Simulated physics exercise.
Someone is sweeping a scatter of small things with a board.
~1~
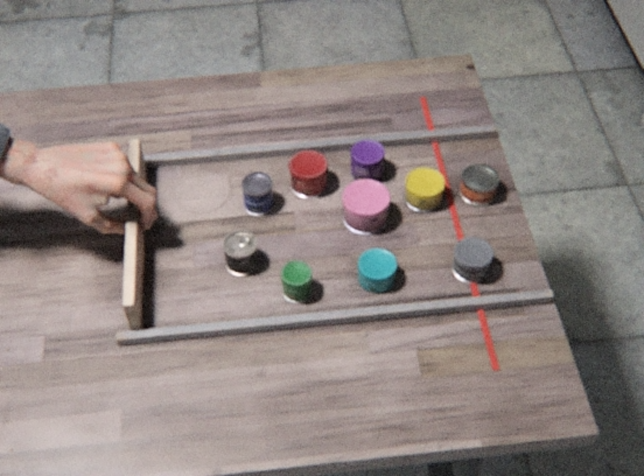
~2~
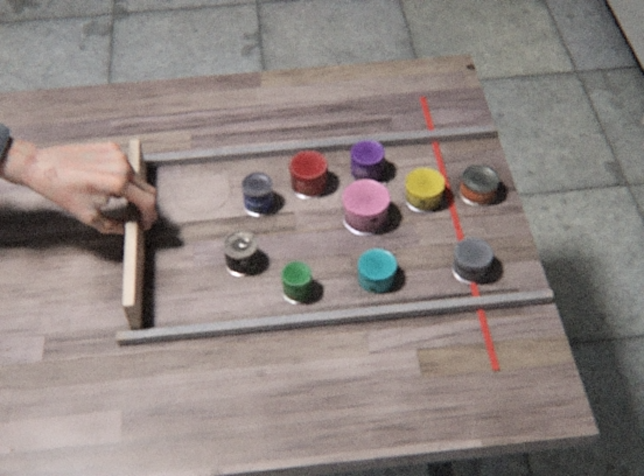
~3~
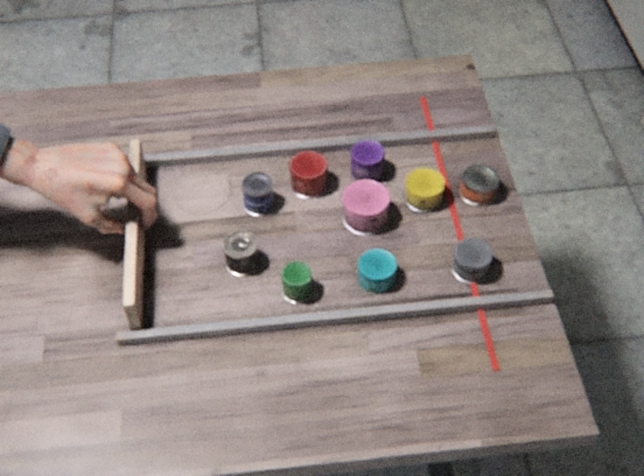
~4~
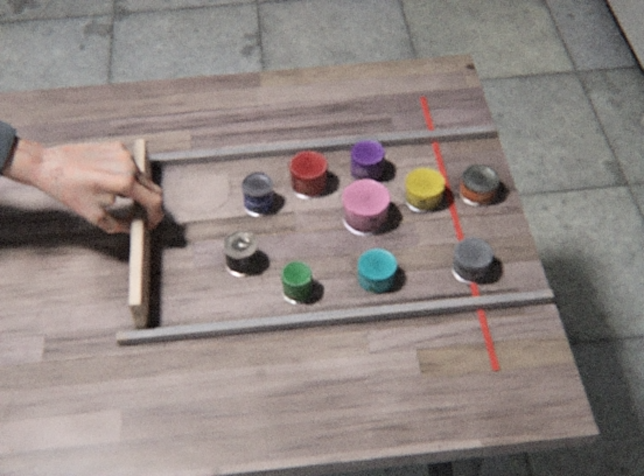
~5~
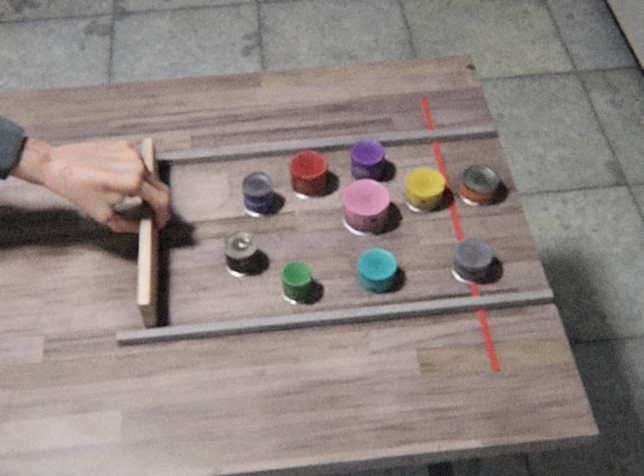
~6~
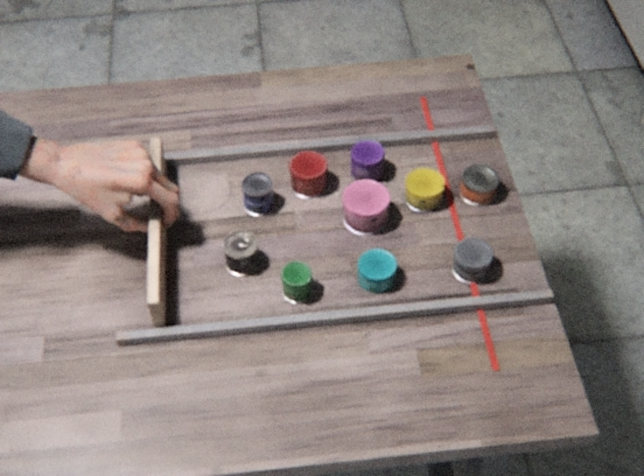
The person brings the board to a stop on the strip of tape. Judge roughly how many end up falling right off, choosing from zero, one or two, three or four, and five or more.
It is one or two.
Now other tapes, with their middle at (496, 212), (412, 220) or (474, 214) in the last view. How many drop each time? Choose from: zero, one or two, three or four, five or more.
Going through the three places in order, the answers are five or more; none; 3 or 4.
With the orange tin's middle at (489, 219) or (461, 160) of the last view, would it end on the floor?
Well, the orange tin stays aboard in the first case and is gone in the second.
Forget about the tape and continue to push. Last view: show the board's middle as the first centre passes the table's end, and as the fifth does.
For the first, roughly (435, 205); for the next, roughly (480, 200).
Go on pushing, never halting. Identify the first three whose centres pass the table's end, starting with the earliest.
Orange tin, grey tin, purple tub.
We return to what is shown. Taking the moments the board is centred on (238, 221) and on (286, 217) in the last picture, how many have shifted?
1 by the first point, 4 by the second.
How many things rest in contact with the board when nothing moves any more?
5 in contact.
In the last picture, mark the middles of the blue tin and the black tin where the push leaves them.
The blue tin ends up near (463, 178), and the black tin near (481, 237).
Soon after, none off yet; orange tin at rest near (479, 185); grey tin at rest near (472, 261); yellow tin at rest near (424, 190).
By the end, the number that fall off is one or two; fallen, grey tin and orange tin.
